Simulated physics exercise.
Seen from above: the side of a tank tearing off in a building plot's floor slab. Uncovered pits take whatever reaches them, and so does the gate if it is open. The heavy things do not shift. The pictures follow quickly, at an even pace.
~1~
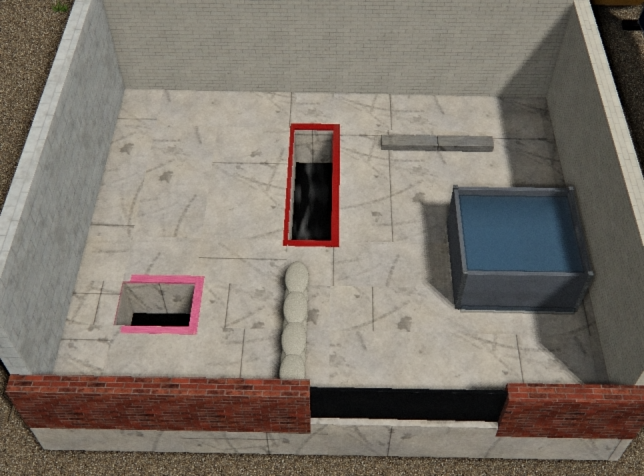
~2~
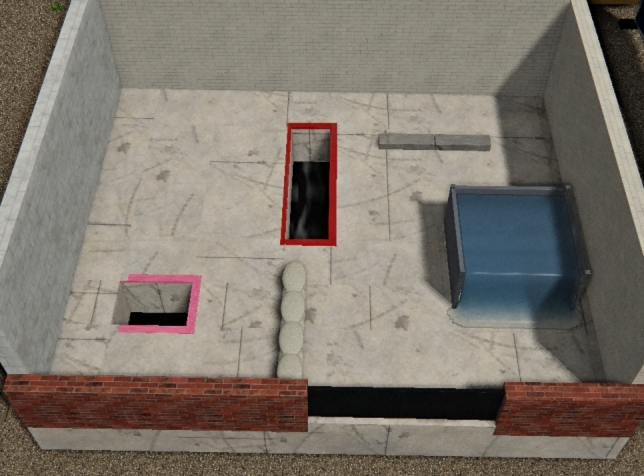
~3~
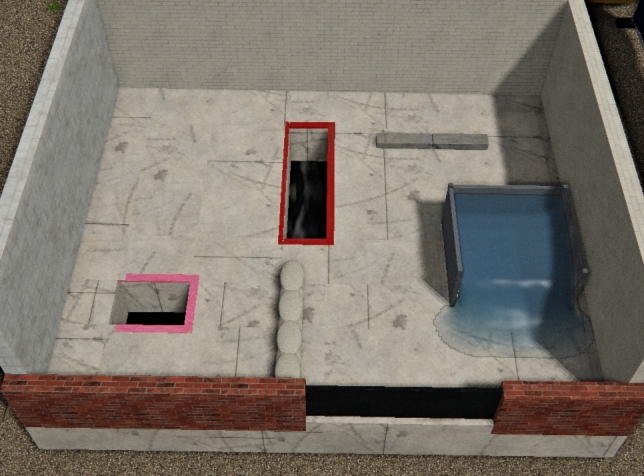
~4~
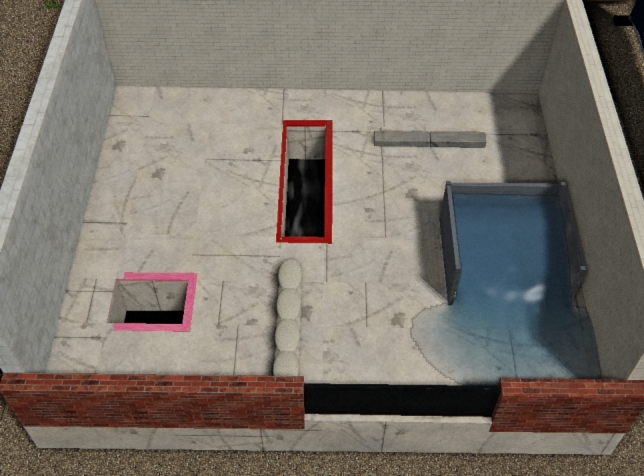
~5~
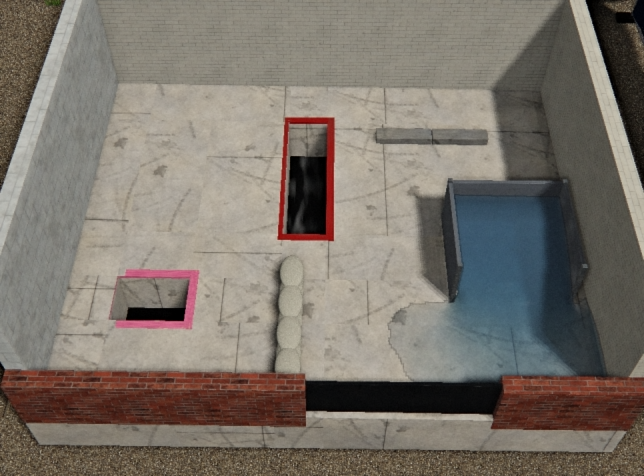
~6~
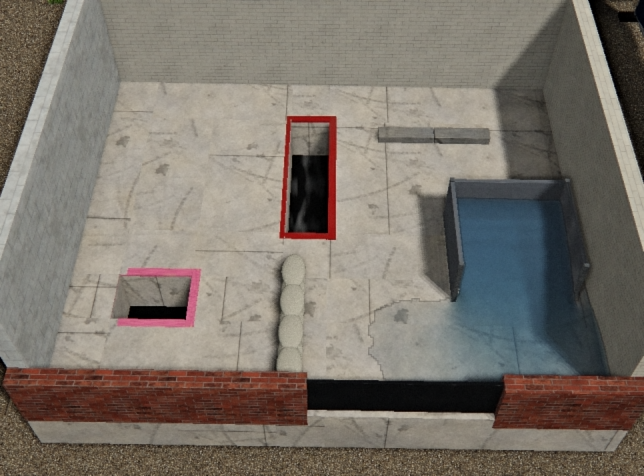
Water poured out of a square blue tank as its near side gave way, then spread over the scratched pale floor toward the low brick wall and leftward in a thin, widening sheet.
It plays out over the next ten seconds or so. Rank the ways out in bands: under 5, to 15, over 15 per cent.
One by one: The gate takes less than 5 %; the red pit takes more than 15 %; the pink pit takes less than 5 %.
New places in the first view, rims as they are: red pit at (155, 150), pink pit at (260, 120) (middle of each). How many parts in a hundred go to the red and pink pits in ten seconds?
Roughly, in per cent: Red 2, pink 8.
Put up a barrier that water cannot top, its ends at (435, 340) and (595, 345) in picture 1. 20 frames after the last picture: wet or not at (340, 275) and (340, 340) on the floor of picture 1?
In that order: Under water, covered.
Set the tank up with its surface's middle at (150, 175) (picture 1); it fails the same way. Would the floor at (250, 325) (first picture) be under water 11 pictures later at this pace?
At that place: Wet.
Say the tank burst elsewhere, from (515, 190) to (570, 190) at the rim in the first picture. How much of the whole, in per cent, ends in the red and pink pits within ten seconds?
Roughly, in per cent: Red 30, pink 6.
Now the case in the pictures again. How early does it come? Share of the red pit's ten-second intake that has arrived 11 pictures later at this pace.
Roughly 0 per cent.
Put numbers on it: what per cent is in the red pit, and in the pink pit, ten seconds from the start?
About 18 and 2 per cent.
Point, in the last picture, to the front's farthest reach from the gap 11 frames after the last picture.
Around (127, 395).
A moment on, water covers 15 % of the floor; the gate 0 %, the red pit 0 %, the pink pit 0 %.
Next, water covers 20 % of the floor; the gate 0 %, the red pit 0 %, the pink pit 0 %.
Then, water covers 40 % of the floor; the gate 0 %, the red pit 4 %, the pink pit 0 %.
Later, water covers 55 % of the floor; the gate 0 %, the red pit 11 %, the pink pit 2 %.
In the end, water covers 55 % of the floor; the gate 0 %, the red pit 18 %, the pink pit 3 %.
